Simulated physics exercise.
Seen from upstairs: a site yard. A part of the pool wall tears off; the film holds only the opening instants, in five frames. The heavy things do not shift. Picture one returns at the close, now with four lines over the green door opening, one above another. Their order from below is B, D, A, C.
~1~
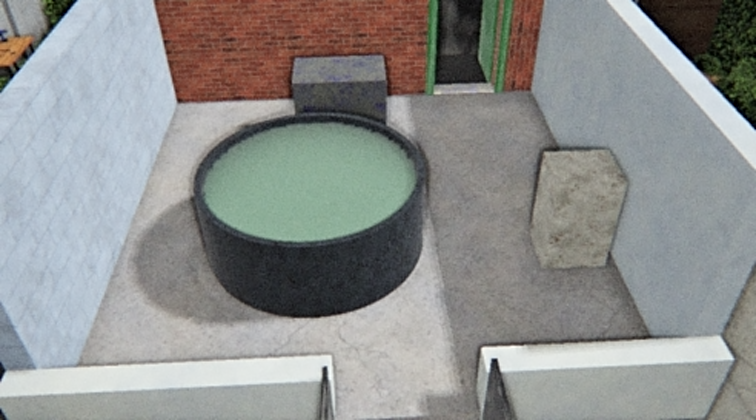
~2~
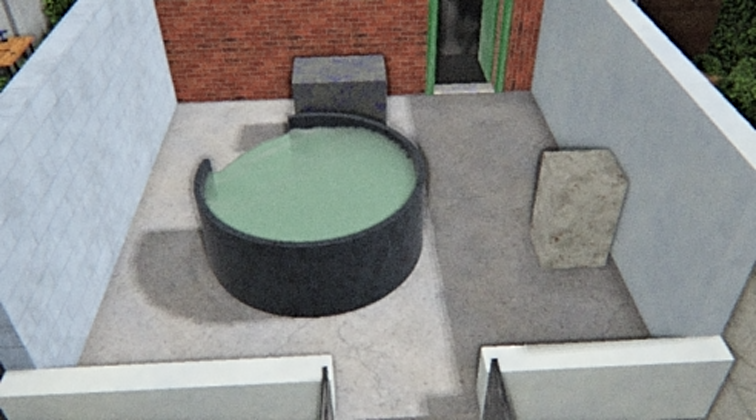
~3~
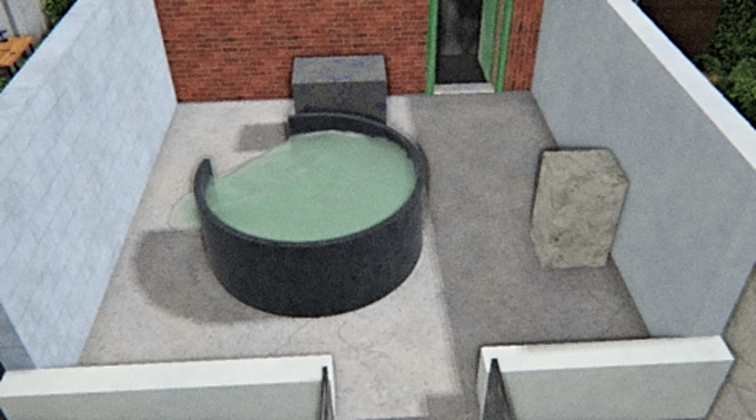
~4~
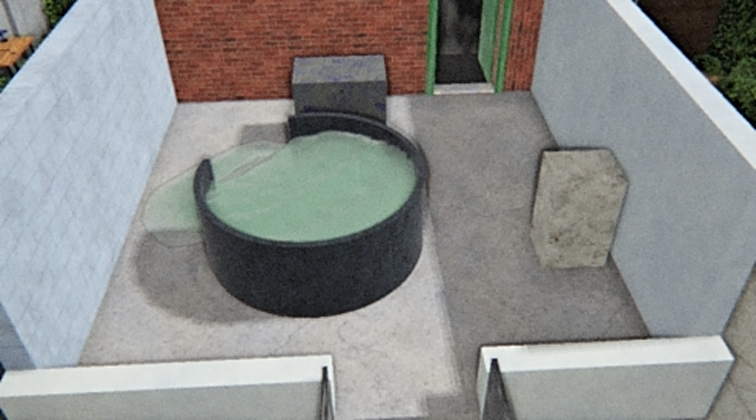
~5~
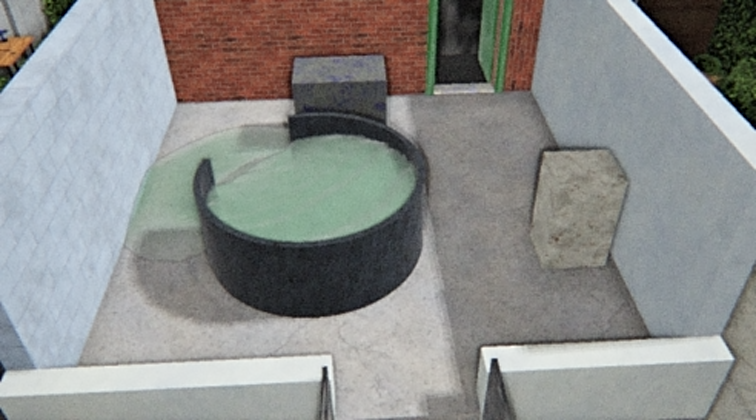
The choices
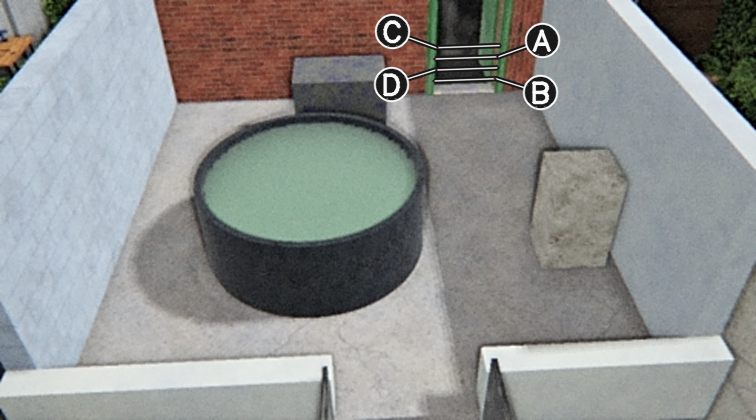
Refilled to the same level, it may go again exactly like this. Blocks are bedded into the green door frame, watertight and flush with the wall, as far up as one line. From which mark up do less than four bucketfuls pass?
B will do.
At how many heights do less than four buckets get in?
All of the four.
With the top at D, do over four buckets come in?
No.
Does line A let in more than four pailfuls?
No, that is safe.
On the marked copy, A at (467, 57); B at (465, 79); C at (467, 46); D at (466, 68); from the bottom up B, D, A, C.
With A, nothing gets over.
With B, nothing gets over.
With C, nothing gets over.
With D, nothing gets over.
